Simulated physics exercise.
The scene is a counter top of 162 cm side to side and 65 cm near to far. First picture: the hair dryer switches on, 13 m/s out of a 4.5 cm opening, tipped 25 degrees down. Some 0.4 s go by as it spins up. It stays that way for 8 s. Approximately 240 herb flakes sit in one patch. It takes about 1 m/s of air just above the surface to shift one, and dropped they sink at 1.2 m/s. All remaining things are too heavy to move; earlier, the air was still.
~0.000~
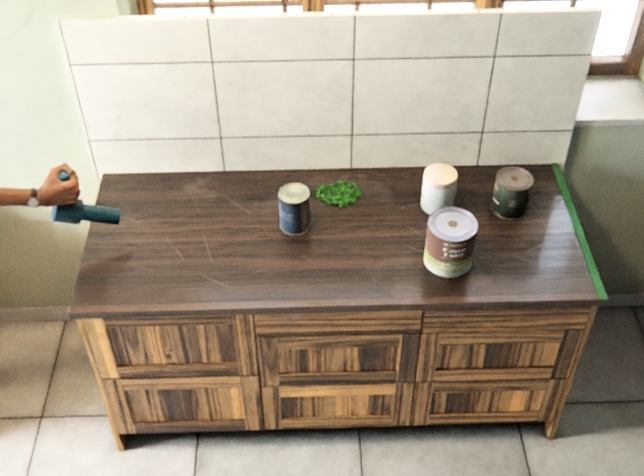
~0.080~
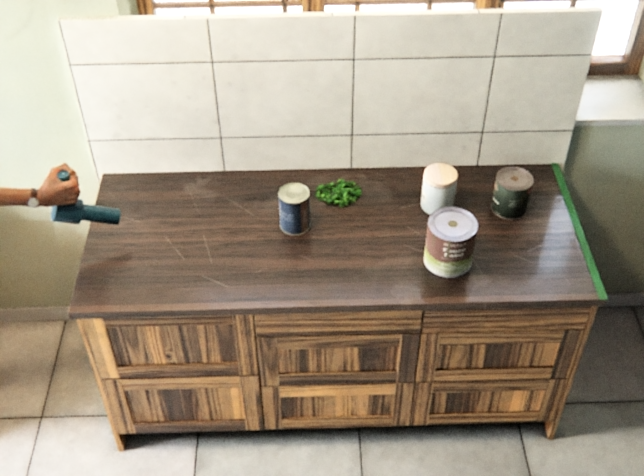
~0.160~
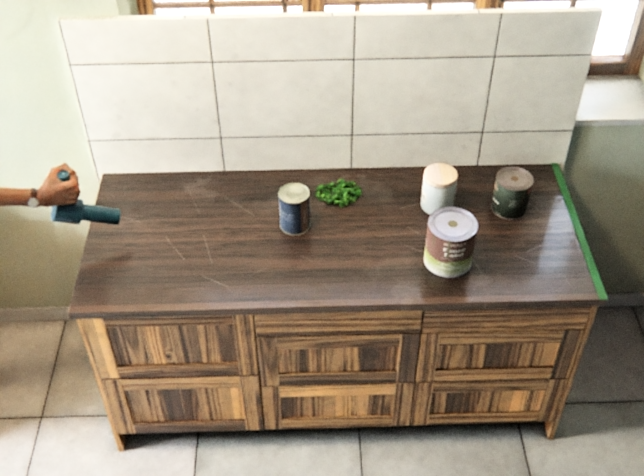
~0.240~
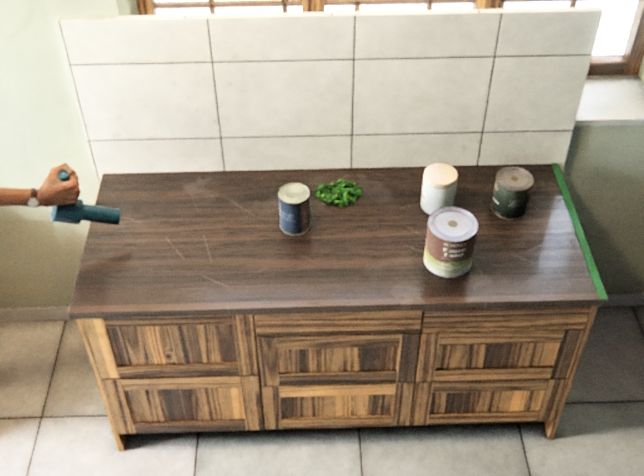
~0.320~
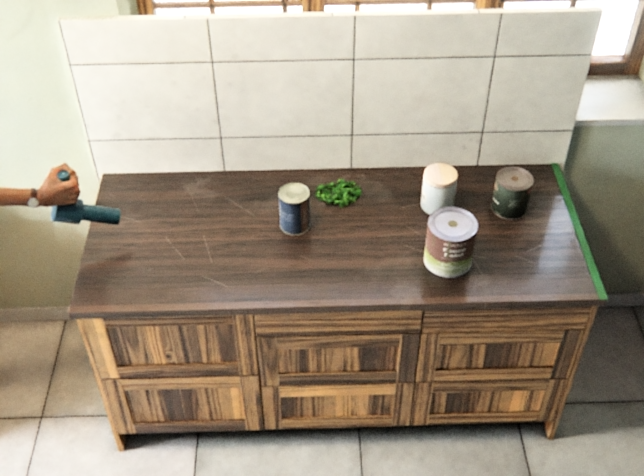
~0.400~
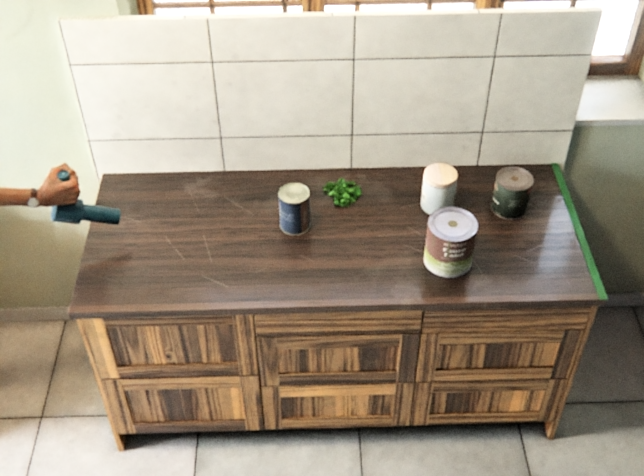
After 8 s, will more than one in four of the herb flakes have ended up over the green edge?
Yes.
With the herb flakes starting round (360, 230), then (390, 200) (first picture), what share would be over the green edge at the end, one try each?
10 %, 60 %.
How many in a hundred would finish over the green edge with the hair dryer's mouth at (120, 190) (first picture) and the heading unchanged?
Around 90 per cent would end up there.
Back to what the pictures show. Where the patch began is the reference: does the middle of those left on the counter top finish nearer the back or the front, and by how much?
It moves toward the near end, close to 5 cm.
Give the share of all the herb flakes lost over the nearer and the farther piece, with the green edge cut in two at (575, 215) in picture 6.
2 % nearer; 60 % farther.
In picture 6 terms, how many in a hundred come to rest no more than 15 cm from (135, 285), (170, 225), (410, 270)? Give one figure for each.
Roughly 0 %, 0 % and 0 %, in that order.
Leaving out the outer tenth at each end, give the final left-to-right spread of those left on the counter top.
Looks like some 40 cm to me.
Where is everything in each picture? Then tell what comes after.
In the first frame, the middle of the herb flakes is near (339, 193), none has stirred yet and the mouth of the hair dryer is at (118, 217).
In the second frame, the middle of the herb flakes is near (339, 192), none has stirred yet and the green edge is centred on (581, 226).
In the third frame, the middle of the herb flakes is near (339, 192), none has stirred yet, the top of a tin is at (294, 193) and the top of a jar is at (441, 173).
In the fourth frame, the middle of the herb flakes is near (339, 192) and none has stirred yet.
In the fifth frame, the middle of the herb flakes is near (339, 192) and none has stirred yet.
In the sixth frame, the middle of the herb flakes is near (343, 193), the farthest in sight from the hair dryer is at (360, 190) and about 20 % have left their places.
After 1.6 s, 49 % are on the move or not yet settled, 47 % are over the green edge; the middle of those still in play is near (505, 197).
After 2.6 s, 41 % are on the move or not yet settled, 52 % are over the green edge; the middle of those still in play is near (511, 196).
After 4.4 s, 33 % are on the move or not yet settled, 56 % are over the green edge; the middle of those still in play is near (511, 196).
After 8.0 s, at the end, 63 % are over the green edge; the middle of those still in play is near (514, 196).
